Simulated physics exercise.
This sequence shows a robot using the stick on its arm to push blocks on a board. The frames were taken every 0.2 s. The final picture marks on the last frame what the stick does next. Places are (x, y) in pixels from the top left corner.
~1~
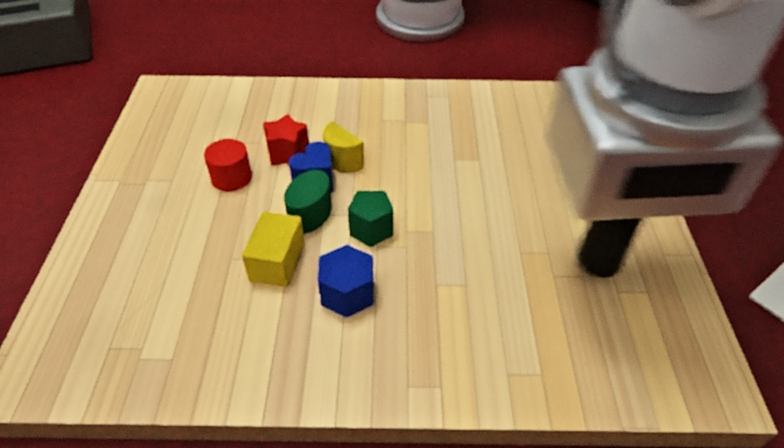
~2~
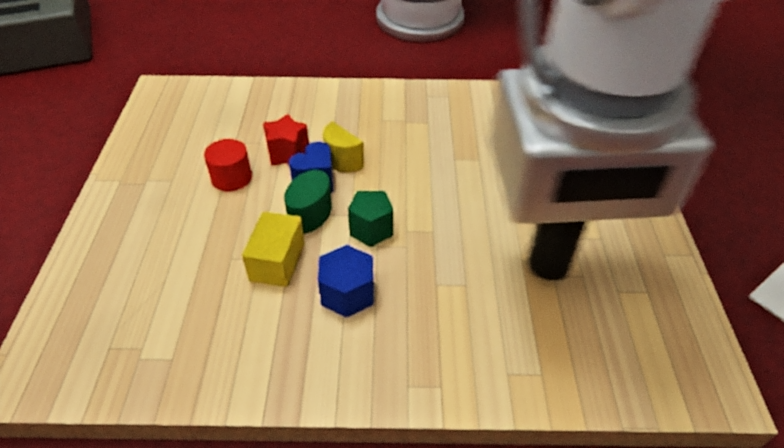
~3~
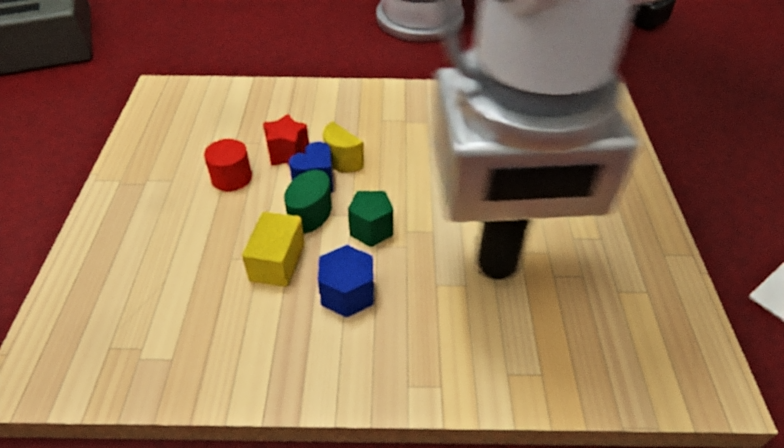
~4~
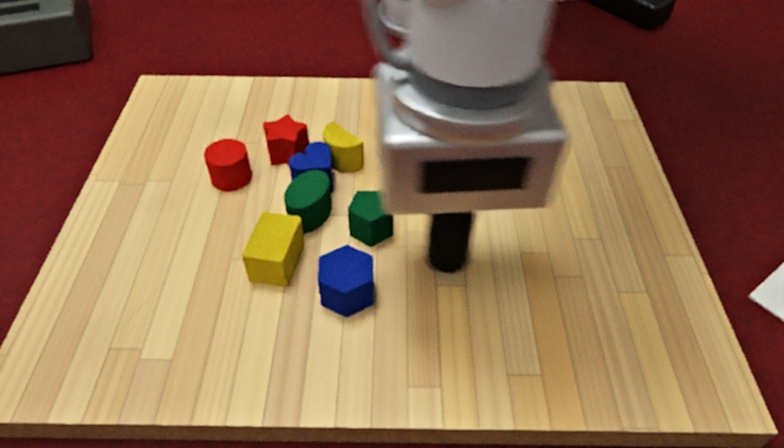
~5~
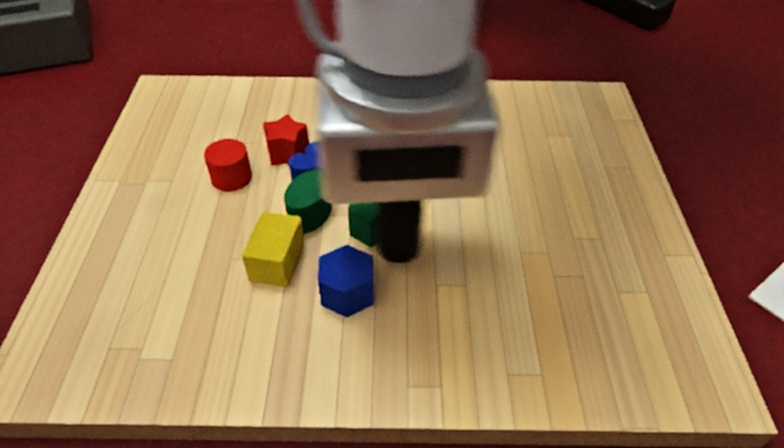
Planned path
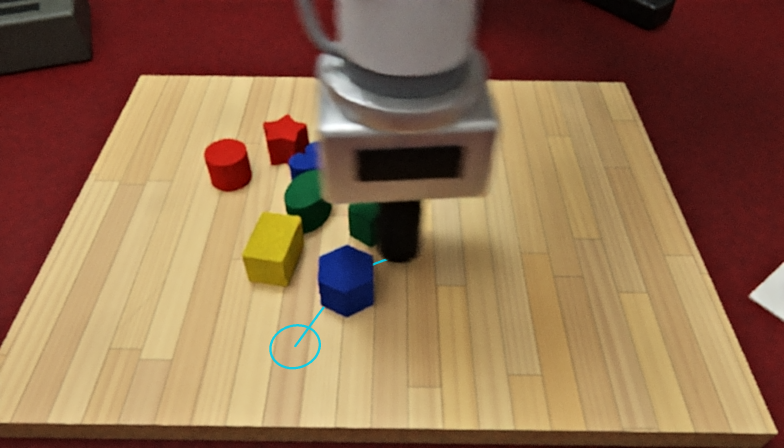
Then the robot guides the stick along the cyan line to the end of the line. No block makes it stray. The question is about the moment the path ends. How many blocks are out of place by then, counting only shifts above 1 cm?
By the end, one block will have moved.
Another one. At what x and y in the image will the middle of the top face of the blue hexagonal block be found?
At pixel (241, 353).
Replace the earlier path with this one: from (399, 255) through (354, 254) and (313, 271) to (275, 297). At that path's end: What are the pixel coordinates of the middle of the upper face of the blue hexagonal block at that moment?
It should be at (327, 286) by then.
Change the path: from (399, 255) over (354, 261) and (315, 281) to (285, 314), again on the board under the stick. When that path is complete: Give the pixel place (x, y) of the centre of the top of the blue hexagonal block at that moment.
I'd expect the centre of its top face to be at (311, 325).
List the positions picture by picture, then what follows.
The first picture shows tip of the stick at (599, 261), middles of tops, blue hexagonal block at (346, 267), green five-sided block at (371, 204).
The second picture shows stick at (548, 263), nothing pushed.
The third picture shows stick at (497, 262), nothing pushed.
The fourth picture shows stick at (447, 256), nothing pushed.
The fifth picture shows stick at (399, 247), blue hexagonal block at (346, 267), green five-sided block partly hidden.
The line goes from (399, 255) through (356, 273) and (324, 306) to (295, 346).
On the path given first. One third of the way, stick at (354, 266); blue hexagonal block at (321, 283).
Two thirds of the way, stick at (322, 299); blue hexagonal block at (281, 318).
At the end, stick at (293, 338); blue hexagonal block at (241, 353), turned 25° clockwise; green five-sided block unmoved.
